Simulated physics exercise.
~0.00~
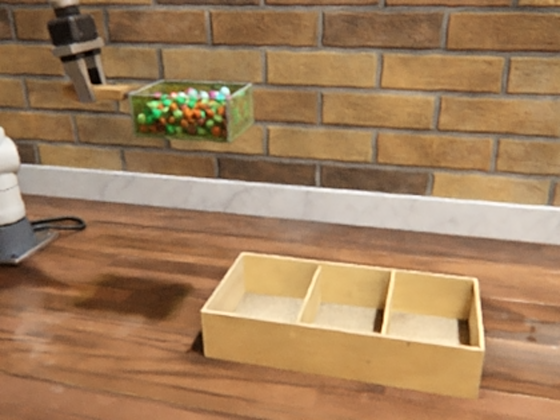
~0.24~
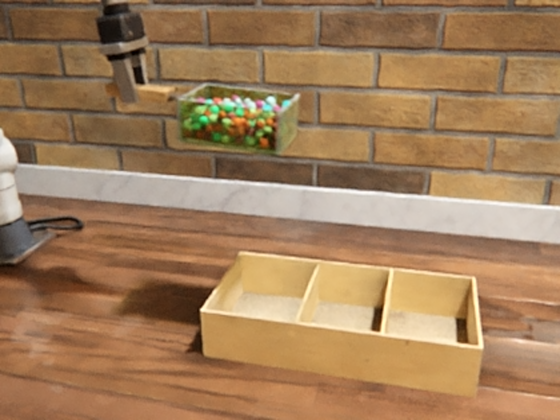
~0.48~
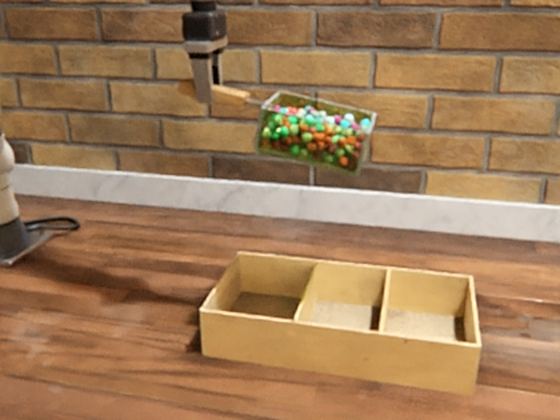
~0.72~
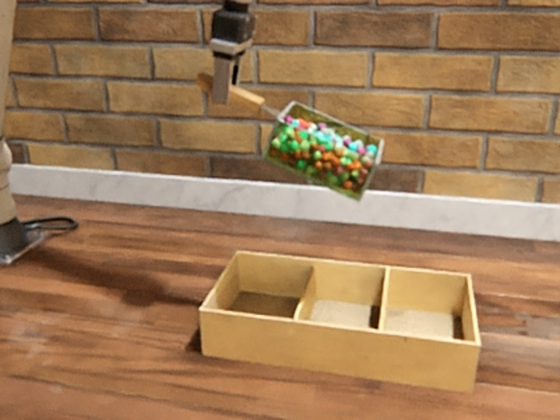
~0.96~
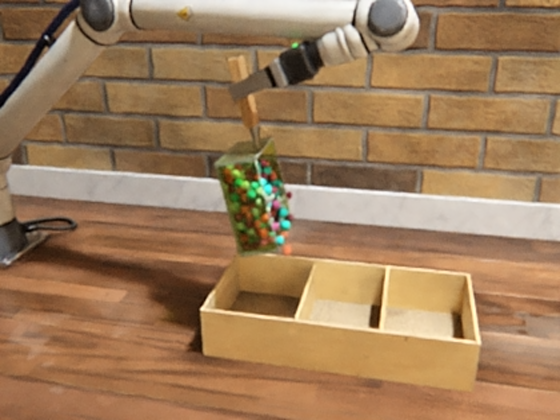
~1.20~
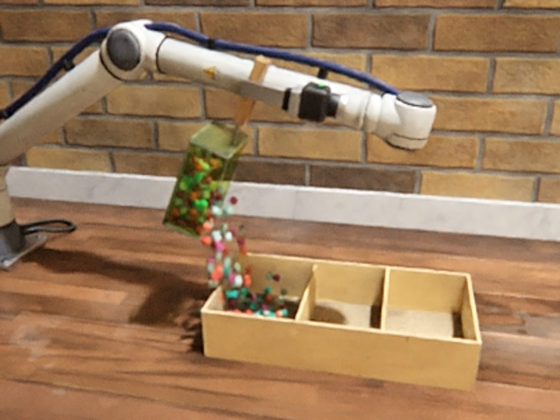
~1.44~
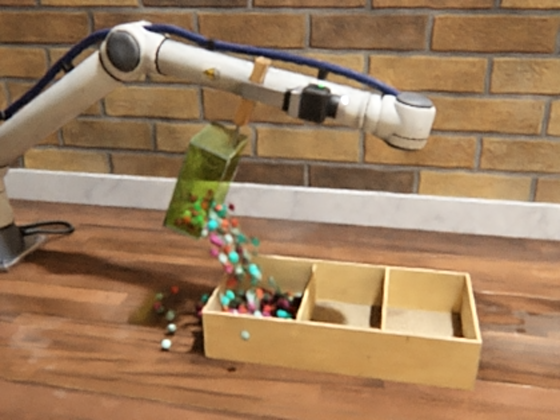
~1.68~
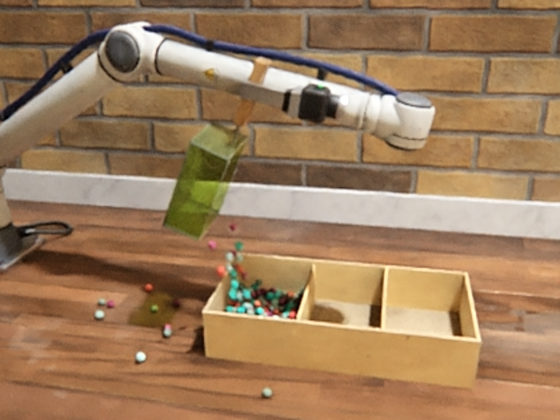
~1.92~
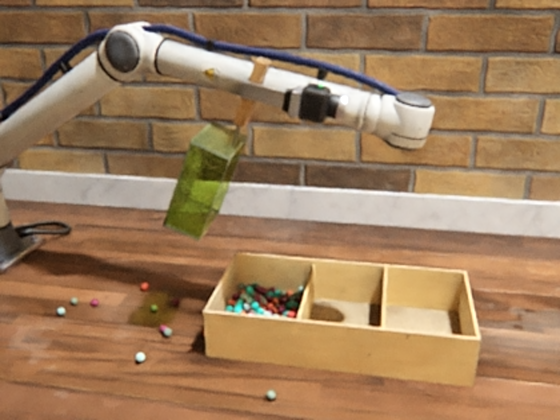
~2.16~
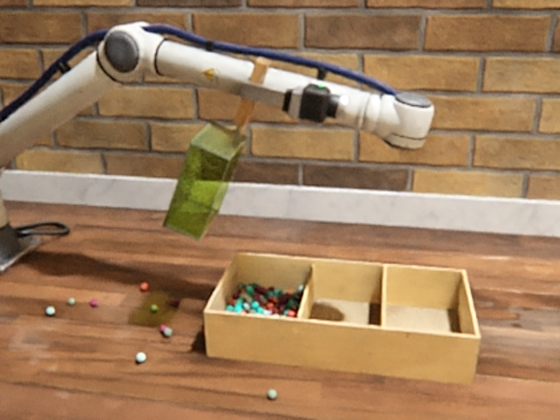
A robot arm tips a box of colourful sweets into the tray's left part, spilling a few.
